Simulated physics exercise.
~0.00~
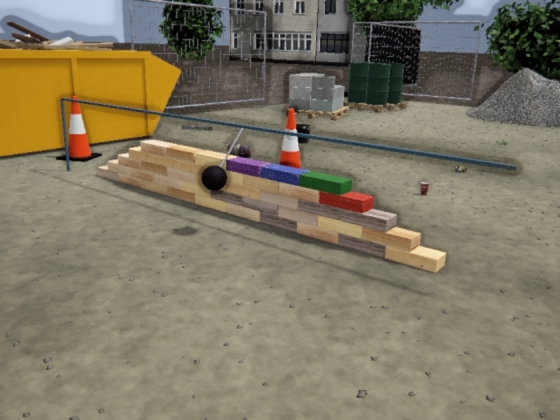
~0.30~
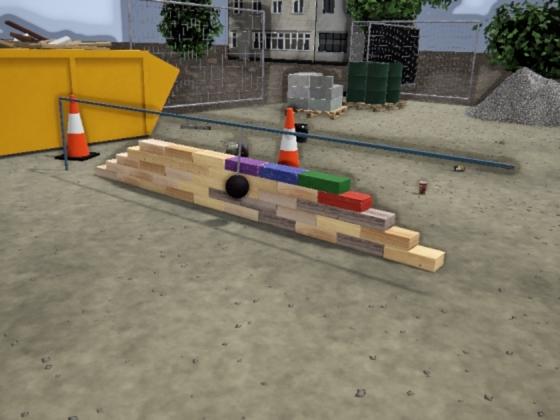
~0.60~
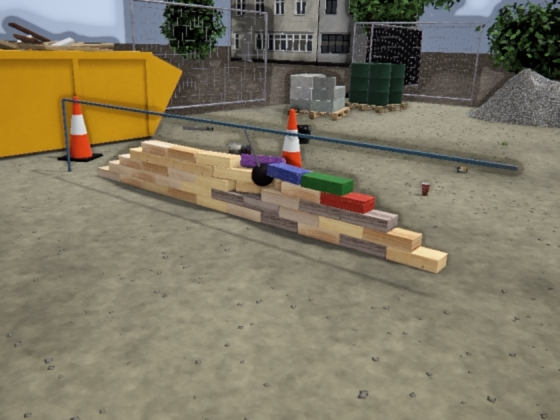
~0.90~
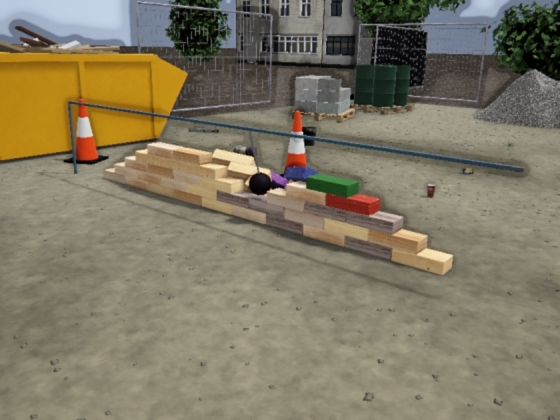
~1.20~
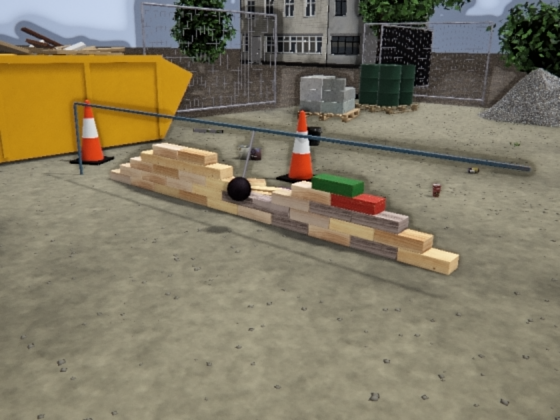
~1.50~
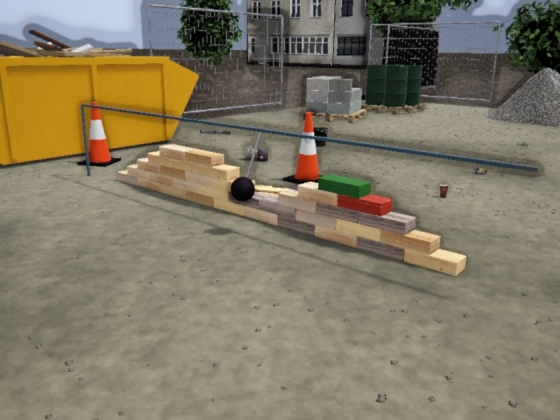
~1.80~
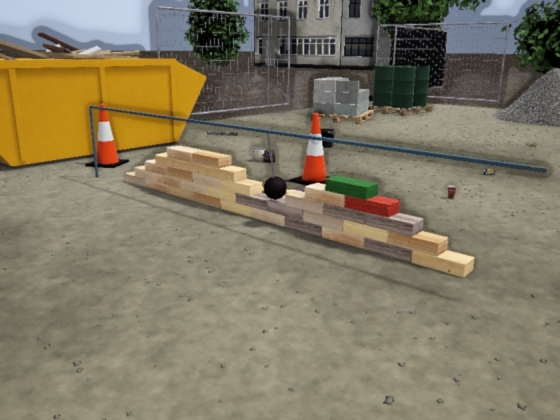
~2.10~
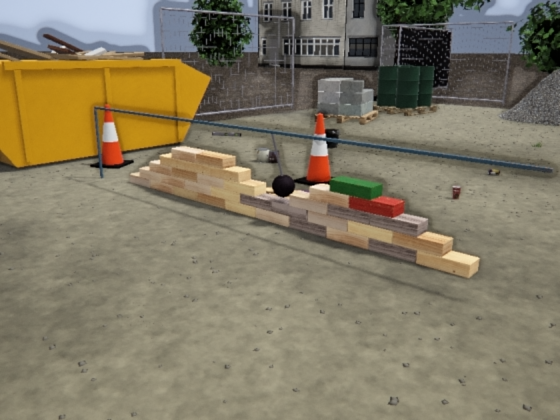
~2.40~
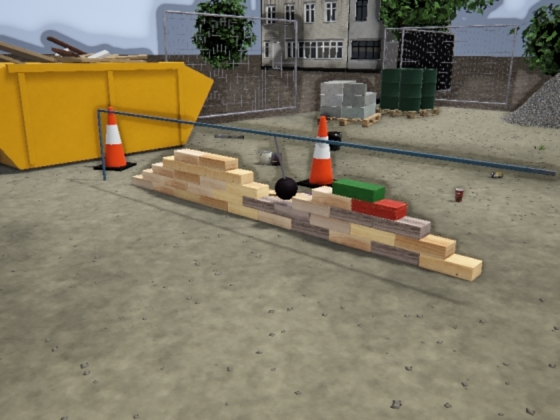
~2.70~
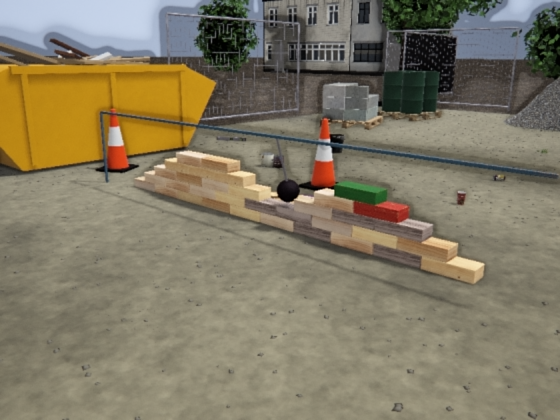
A black ball swung into the top of a stepped wall of loose wooden blocks, knocking the purple and blue ones off the back and leaving a gap, while the green and red blocks stayed put and the ball still hung near the gap.
